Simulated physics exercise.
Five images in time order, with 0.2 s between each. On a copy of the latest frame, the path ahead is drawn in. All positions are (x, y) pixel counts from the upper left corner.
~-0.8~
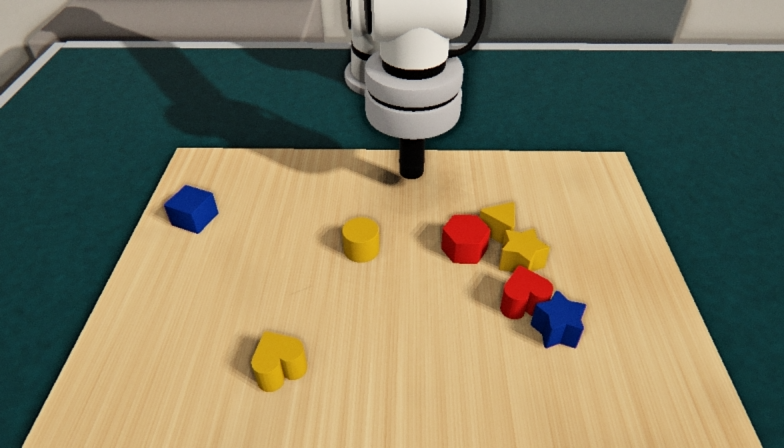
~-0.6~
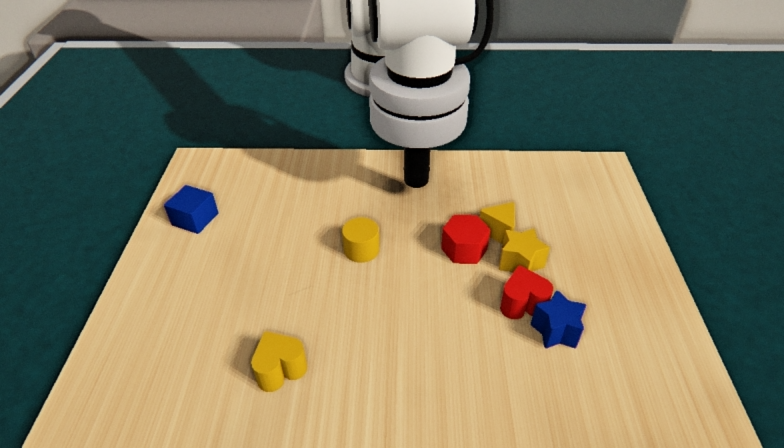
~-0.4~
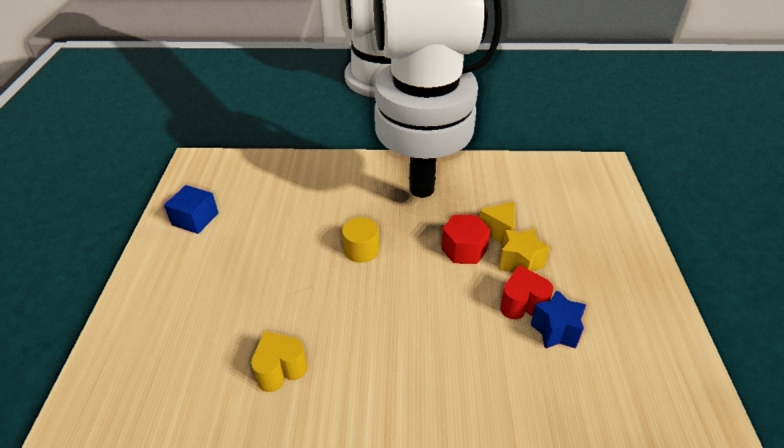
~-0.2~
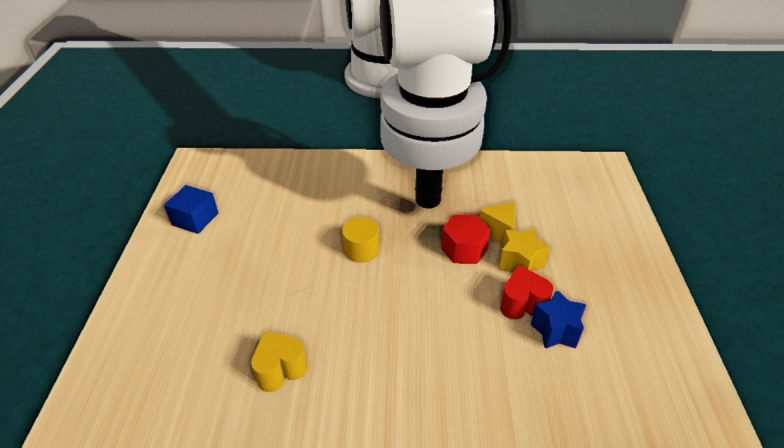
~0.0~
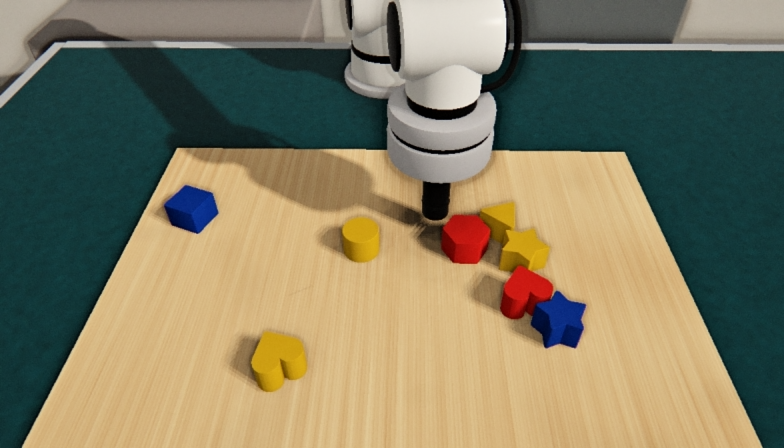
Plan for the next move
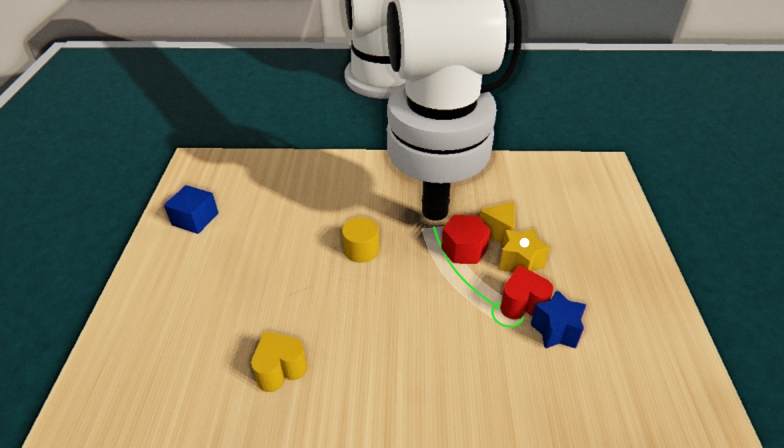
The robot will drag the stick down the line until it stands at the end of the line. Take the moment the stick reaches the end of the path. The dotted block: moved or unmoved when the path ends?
That block will leave its spot.
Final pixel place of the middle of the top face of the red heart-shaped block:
Close to (549, 287).
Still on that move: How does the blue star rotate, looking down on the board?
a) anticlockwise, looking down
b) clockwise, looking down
Option b.
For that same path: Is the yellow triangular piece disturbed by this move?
Here's my answer: The yellow triangular piece remains in position.
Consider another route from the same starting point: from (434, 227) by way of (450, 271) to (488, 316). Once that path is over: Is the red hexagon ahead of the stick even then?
Answer: No.
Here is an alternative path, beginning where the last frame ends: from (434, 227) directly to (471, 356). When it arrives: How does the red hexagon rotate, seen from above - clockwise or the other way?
That block twists counter-clockwise.
Path on the board, from (434, 227) over (446, 257) and (471, 287) to (508, 314); the dot is on the yellow star.
On the path given first. One third of the way, stick at (448, 243); red hexagon at (484, 241), turned 25° anticlockwise.
Two thirds of the way, stick at (473, 272); red hexagon at (506, 255), turned 50° anticlockwise; yellow star at (541, 242), turned 40° anticlockwise; red heart-shaped block at (531, 285).
At the end, stick at (511, 300); red hexagon at (510, 255), turned 60° anticlockwise; yellow triangular piece in place; yellow star at (544, 241), turned 45° anticlockwise; red heart-shaped block at (549, 287); blue star at (575, 316), turned 30° clockwise.
